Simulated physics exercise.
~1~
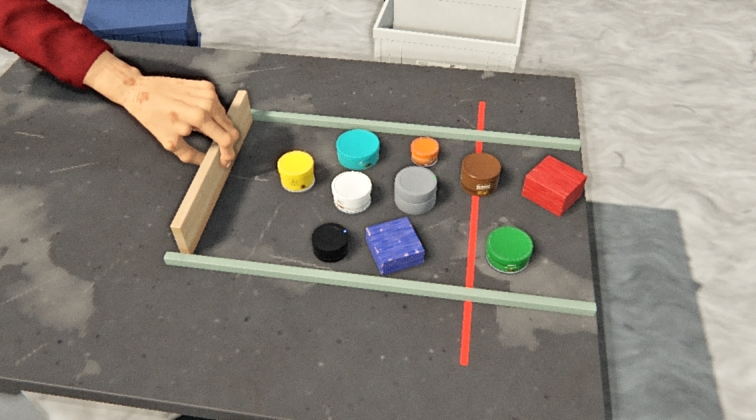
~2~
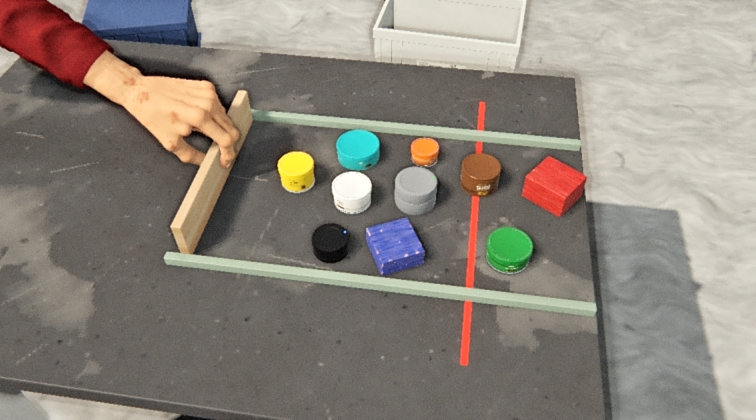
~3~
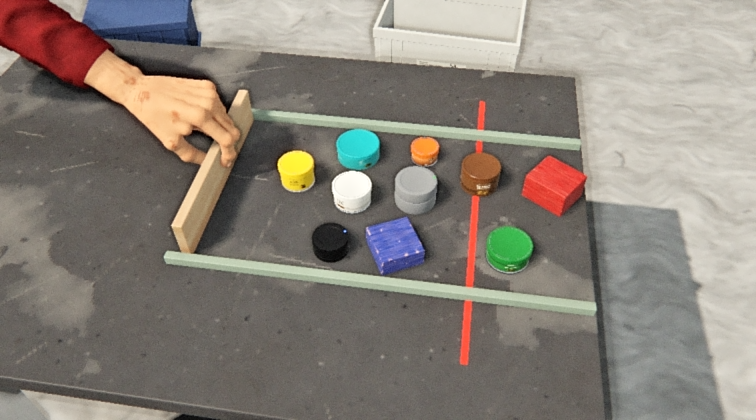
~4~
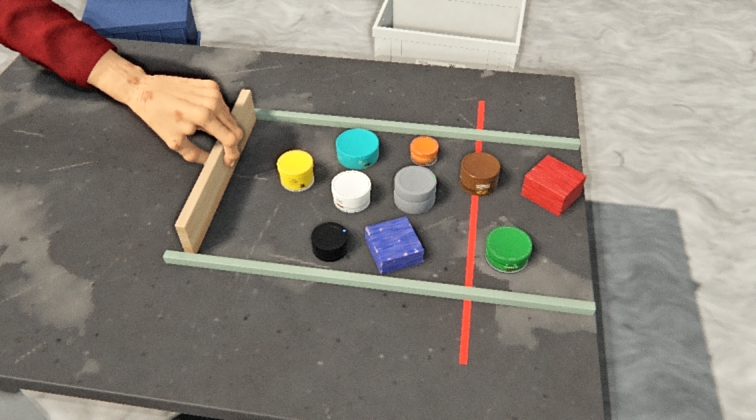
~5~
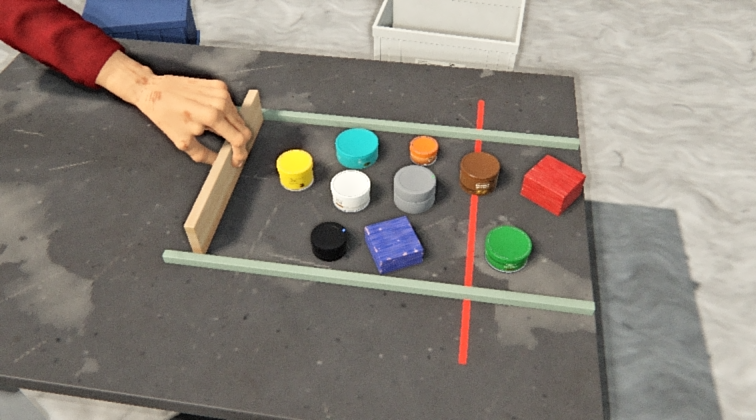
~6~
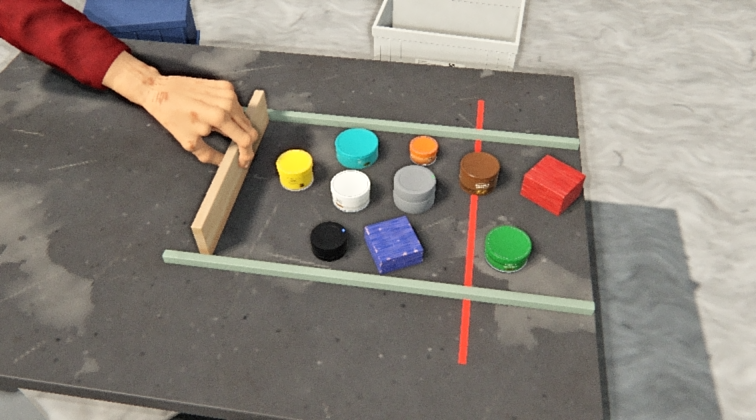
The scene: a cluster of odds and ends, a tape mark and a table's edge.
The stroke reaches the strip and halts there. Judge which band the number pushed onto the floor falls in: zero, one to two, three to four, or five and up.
I reckon the number that spills over the end lands at zero.
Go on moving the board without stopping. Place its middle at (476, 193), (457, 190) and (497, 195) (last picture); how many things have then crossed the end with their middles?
In order: 0, 0, 2.
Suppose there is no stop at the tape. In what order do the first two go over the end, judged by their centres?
First the green tin, next the red block.
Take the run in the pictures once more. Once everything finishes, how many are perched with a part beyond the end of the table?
That would be 2.
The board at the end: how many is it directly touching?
4 end up touching it.
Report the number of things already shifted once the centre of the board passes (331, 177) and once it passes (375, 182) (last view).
It comes to 4 for the first spot, 7 for the other.
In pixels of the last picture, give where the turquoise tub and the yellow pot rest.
(498, 160) and (493, 194), roughly.
Early on, none off yet; red block at rest near (553, 185); green tin at rest near (507, 250); brown tub at rest near (479, 174).
Finally, the number that fall off is zero.
